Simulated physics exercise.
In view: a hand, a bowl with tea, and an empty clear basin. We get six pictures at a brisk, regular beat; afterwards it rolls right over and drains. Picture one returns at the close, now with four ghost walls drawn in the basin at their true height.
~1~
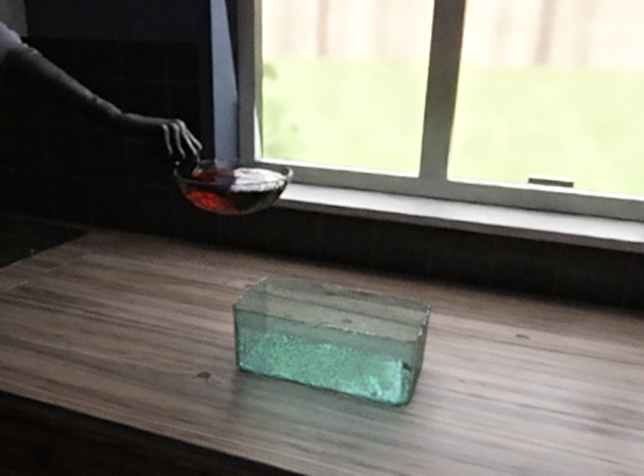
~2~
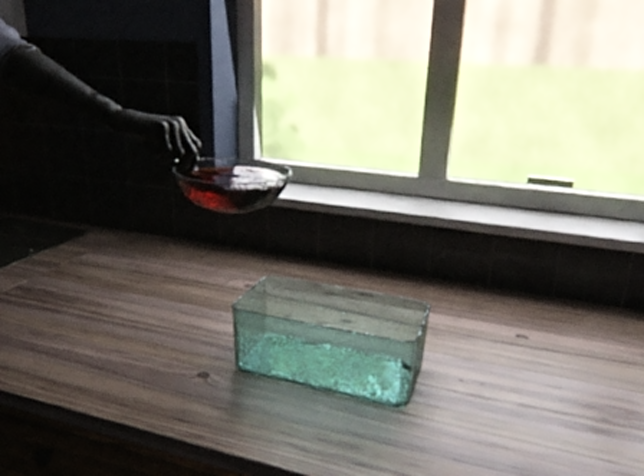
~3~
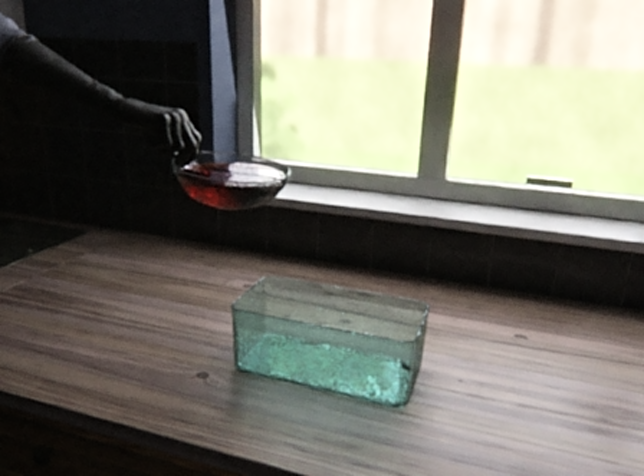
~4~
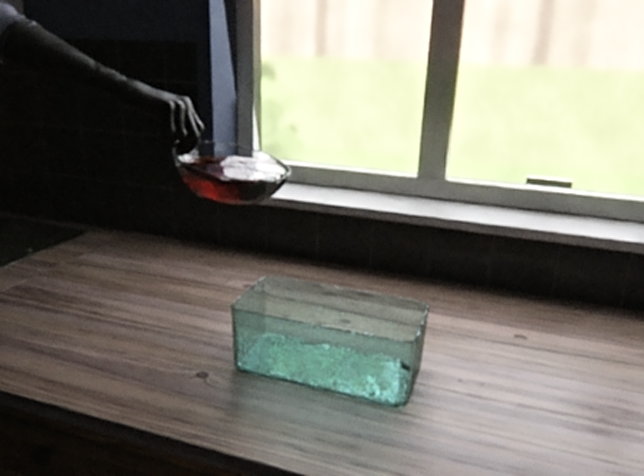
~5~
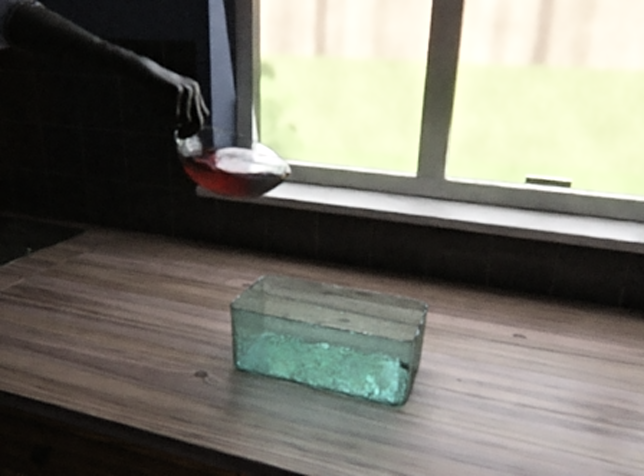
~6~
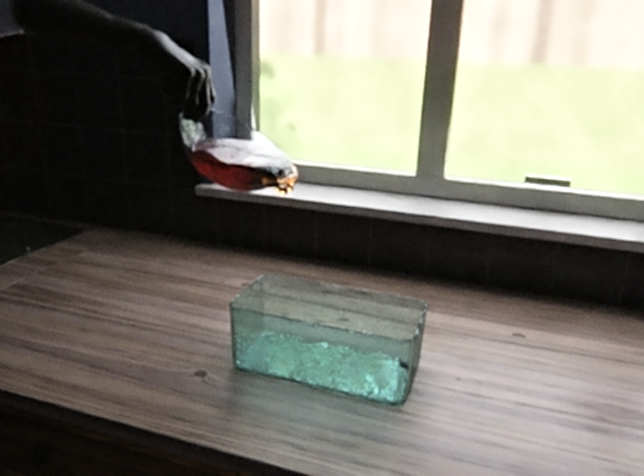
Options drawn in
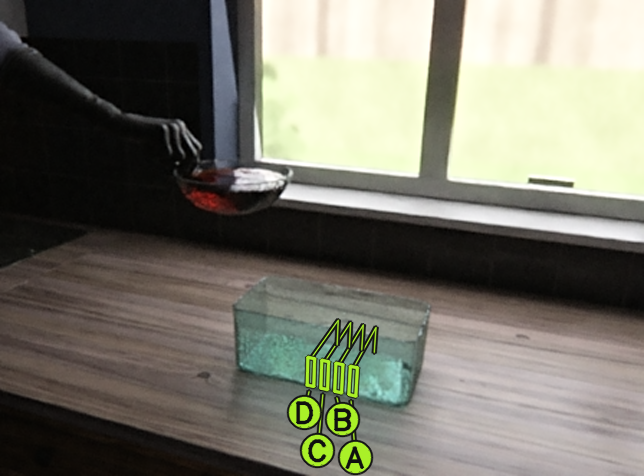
A hand tilting a glass bowl of tea rightward above a clear basin until tea reaches over the lip, beside a window.
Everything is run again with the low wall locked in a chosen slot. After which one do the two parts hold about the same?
A is best.
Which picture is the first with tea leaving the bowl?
Picture 5.
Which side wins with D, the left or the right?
The right one.
On the marked copy, A at (351, 400); B at (336, 397); C at (322, 394); D at (309, 391).
With A, about 51 % ends left of the wall and 42 % right of it; 6 % is lost outside.
With B, about 32 % ends left of the wall and 63 % right of it; 5 % is lost outside.
With C, about 22 % ends left of the wall and 74 % right of it; 5 % is lost outside.
With D, about 14 % ends left of the wall and 82 % right of it; 5 % is lost outside.
